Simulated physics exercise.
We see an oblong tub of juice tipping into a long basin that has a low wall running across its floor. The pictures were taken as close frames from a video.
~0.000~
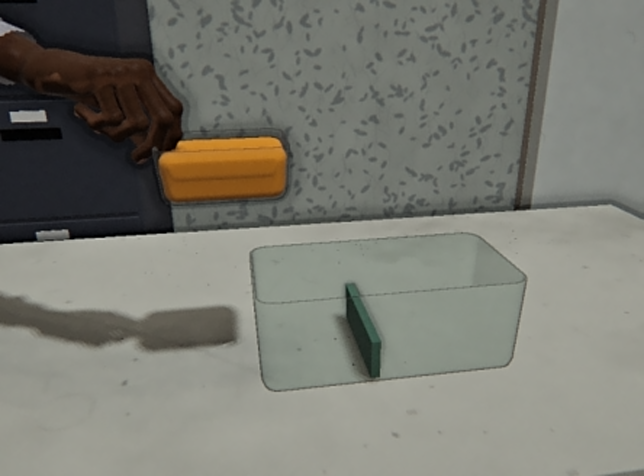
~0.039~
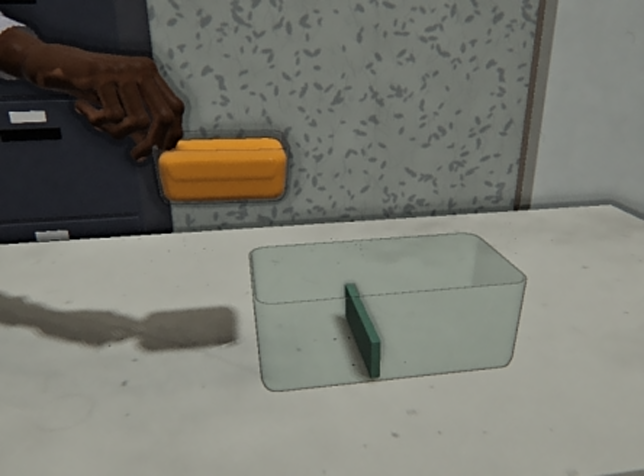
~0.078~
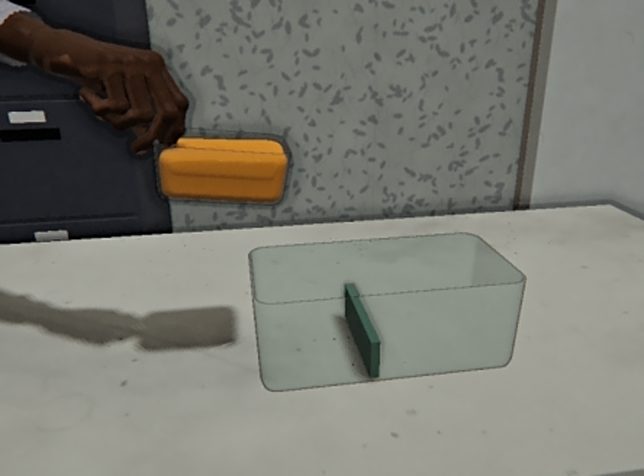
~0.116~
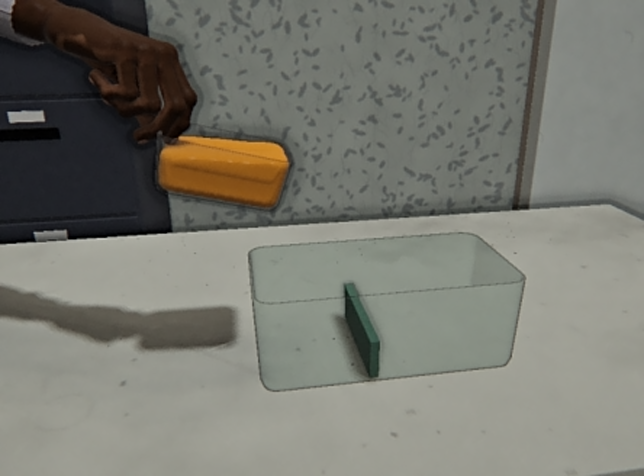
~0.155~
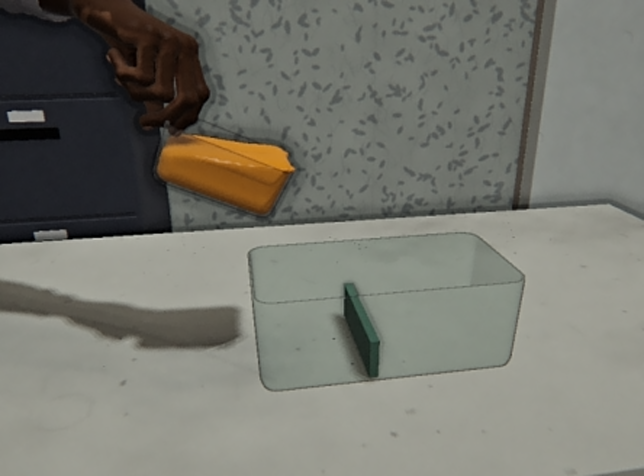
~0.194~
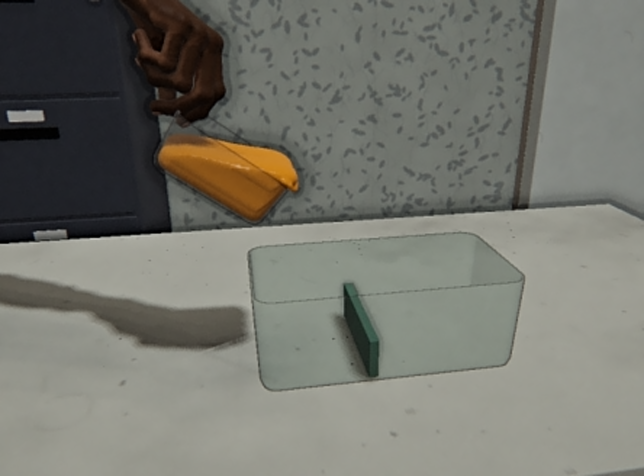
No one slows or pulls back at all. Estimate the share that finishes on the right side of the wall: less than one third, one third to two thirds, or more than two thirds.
The right side ends up with less than one third.
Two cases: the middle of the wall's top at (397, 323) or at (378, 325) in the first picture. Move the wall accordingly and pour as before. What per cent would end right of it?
My guess is some 20 percent the first time and some 25 percent the second.
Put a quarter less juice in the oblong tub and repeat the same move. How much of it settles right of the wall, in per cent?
Near 5 %.
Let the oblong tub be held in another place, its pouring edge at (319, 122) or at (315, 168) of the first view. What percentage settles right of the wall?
First about 55, then 20 per cent.
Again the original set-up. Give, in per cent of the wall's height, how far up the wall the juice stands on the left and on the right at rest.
The left reads 50 in a hundred and the right 0 in a hundred.
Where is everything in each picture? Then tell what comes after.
In the first picture, tilt 0°; pouring edge (285, 139); surface from (162, 151) to (283, 146); the long basin's rim runs from (252, 275) to (500, 256); the wall's top is at (362, 311).
In the second picture, tilt 2°; pouring edge (285, 141); surface from (162, 151) to (282, 146).
In the third picture, tilt 7°; pouring edge (287, 146); surface from (162, 148) to (284, 149).
In the fourth picture, tilt 14°; pouring edge (288, 154); surface from (164, 145) to (285, 152).
In the fifth picture, tilt 25°; pouring edge (288, 165); surface from (164, 144) to (289, 158); 2 per cent is over the edge.
In the sixth picture, tilt 37°; pouring edge (286, 178); surface from (164, 141) to (271, 159); 8 per cent is over the edge.
A moment on, the oblong tub is tipped right over and 9 per cent is still to pour, 53 is left of the wall and 0 right of it.
Next, the oblong tub is tipped right over and 1 per cent is still to pour, 89 is left of the wall and 1 right of it.
Then the oblong tub is tipped right over and 0 per cent is still to pour, 89 is left of the wall and 7 right of it.
Later the oblong tub is tipped right over and 0 per cent is still to pour, 89 is left of the wall and 7 right of it.
In the end 89 per cent lies left of the wall, 7 right of it and 3 outside.
